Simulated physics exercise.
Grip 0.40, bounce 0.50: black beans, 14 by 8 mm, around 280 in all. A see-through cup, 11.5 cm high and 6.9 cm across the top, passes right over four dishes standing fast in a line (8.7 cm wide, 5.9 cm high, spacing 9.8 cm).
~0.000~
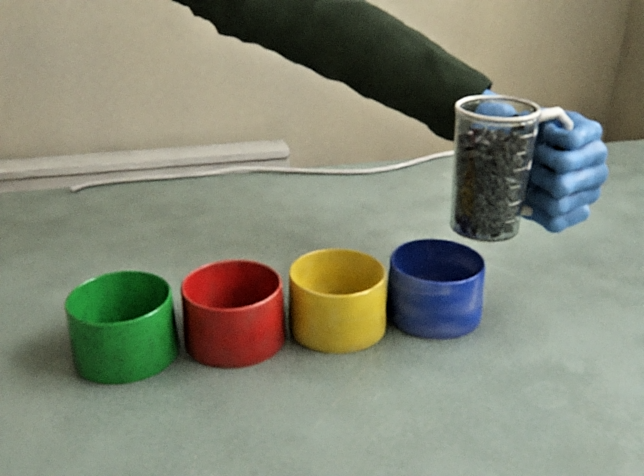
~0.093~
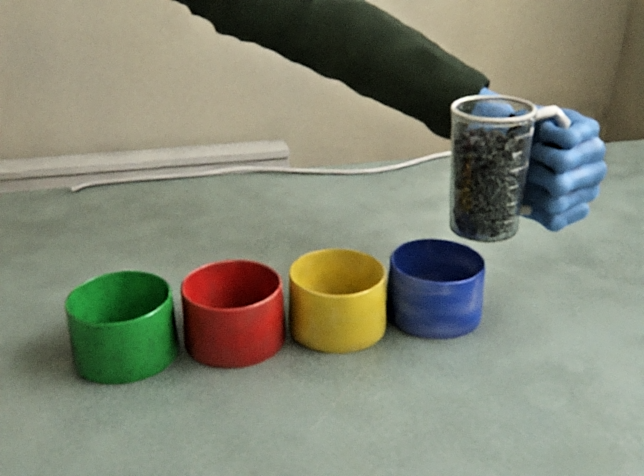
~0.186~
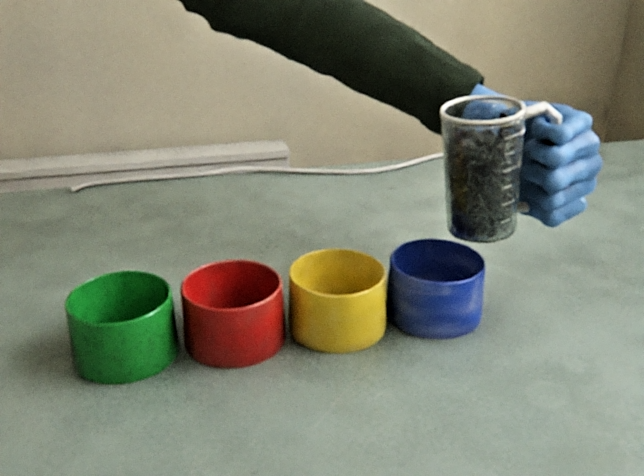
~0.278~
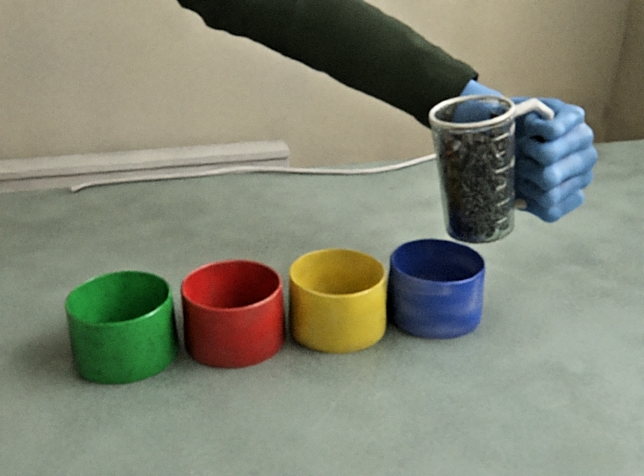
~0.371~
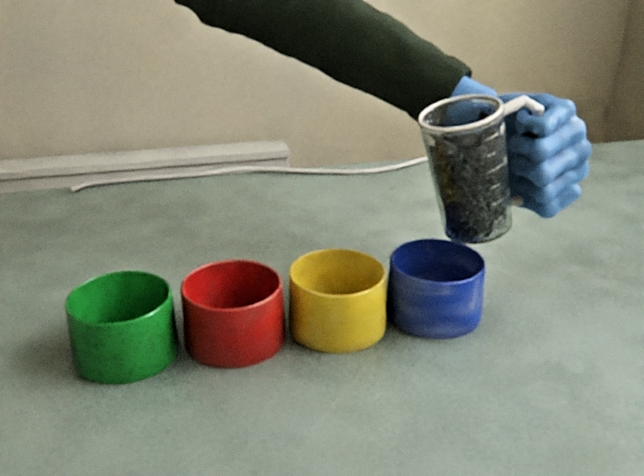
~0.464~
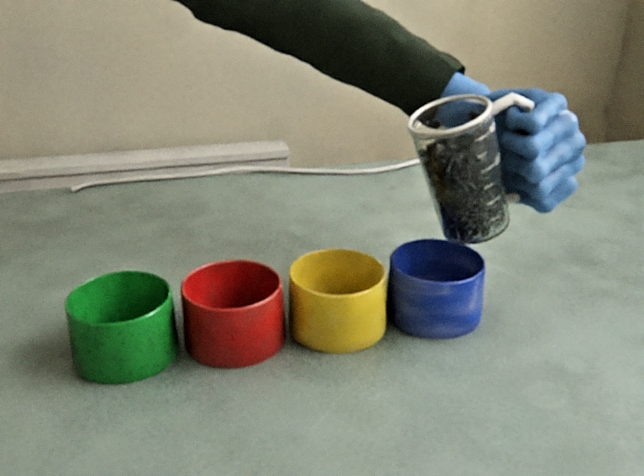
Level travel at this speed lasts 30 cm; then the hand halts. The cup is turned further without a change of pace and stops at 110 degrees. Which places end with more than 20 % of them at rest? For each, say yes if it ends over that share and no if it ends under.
Red: Gets more than a fifth. Blue: Gets a fifth at most. Green: Gets a fifth at most. Yellow: Gets a fifth at most. Counter: Gets a fifth at most.
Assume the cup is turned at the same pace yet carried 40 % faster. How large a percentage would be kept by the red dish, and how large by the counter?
Red: 10; counter: 10.
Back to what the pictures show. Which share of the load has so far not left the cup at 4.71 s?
Estimate: Around 0 % of the load.
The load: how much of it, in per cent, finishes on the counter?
10 per cent.
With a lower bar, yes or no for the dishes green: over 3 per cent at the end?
Green - it holds.
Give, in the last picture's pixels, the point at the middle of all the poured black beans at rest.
Somewhere around (219, 318) in the final frame.
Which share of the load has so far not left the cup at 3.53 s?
Near 5 per cent of the load.
After 2.31 s, tilt 102 degrees; cup holds 85 %, red 10 %.
After 3.53 s, tilt 110 degrees; cup holds 5 %, red 80 %, green 5 %.
Then, at 4.71 s, tilt 110 degrees; cup holds 0 %, red 80 %, green 15 %.
By 5.0 s all is still; red 80 %, blue 0 %, green 15 %, yellow 0 %, counter 10 %.
